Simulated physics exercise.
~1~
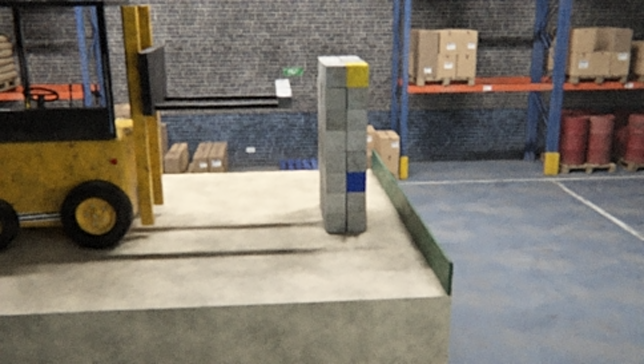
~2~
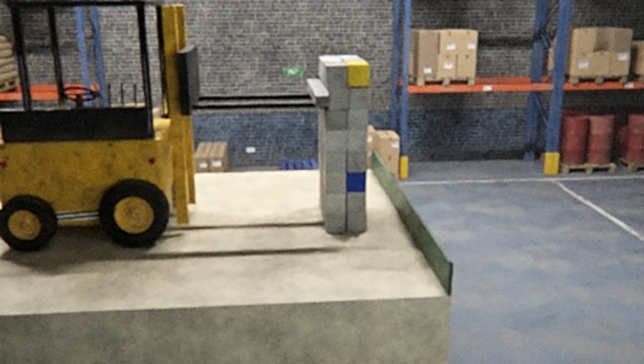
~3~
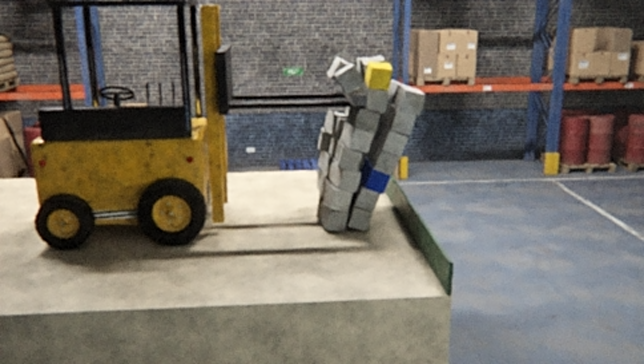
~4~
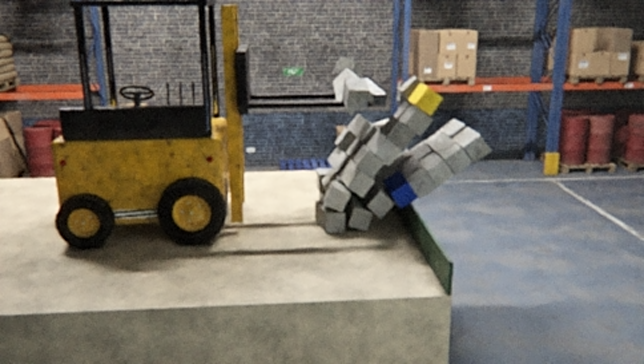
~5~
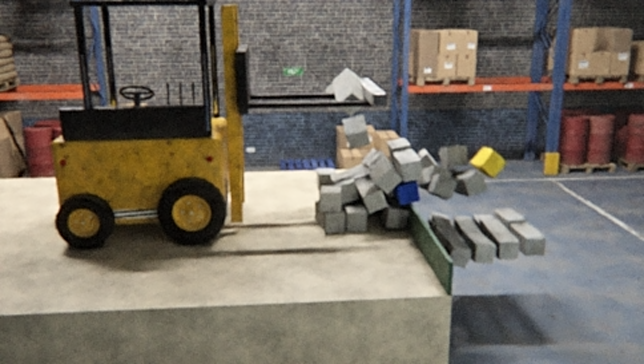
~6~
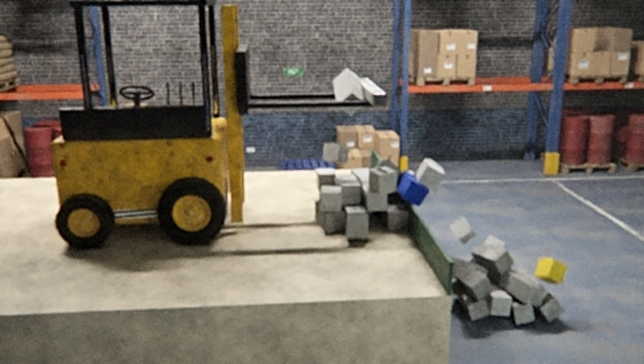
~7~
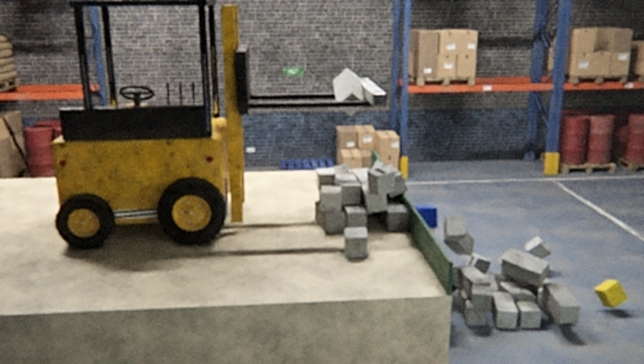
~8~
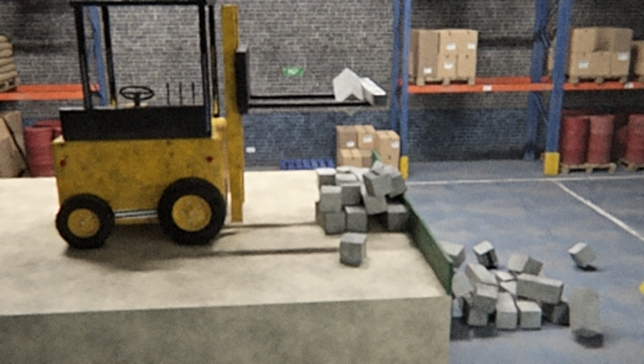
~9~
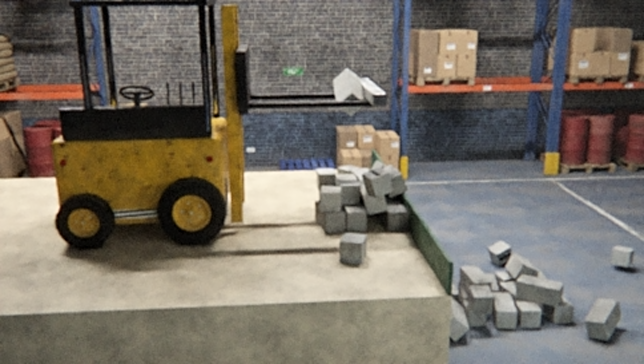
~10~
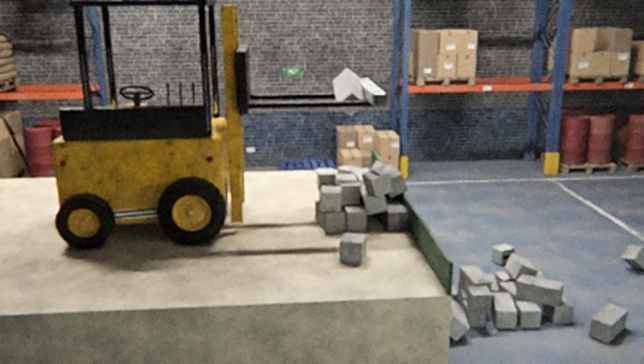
Yellow forklift pushing over a tall stack of grey blocks, some tumbling off the platform edge, the rest left heaped on top.
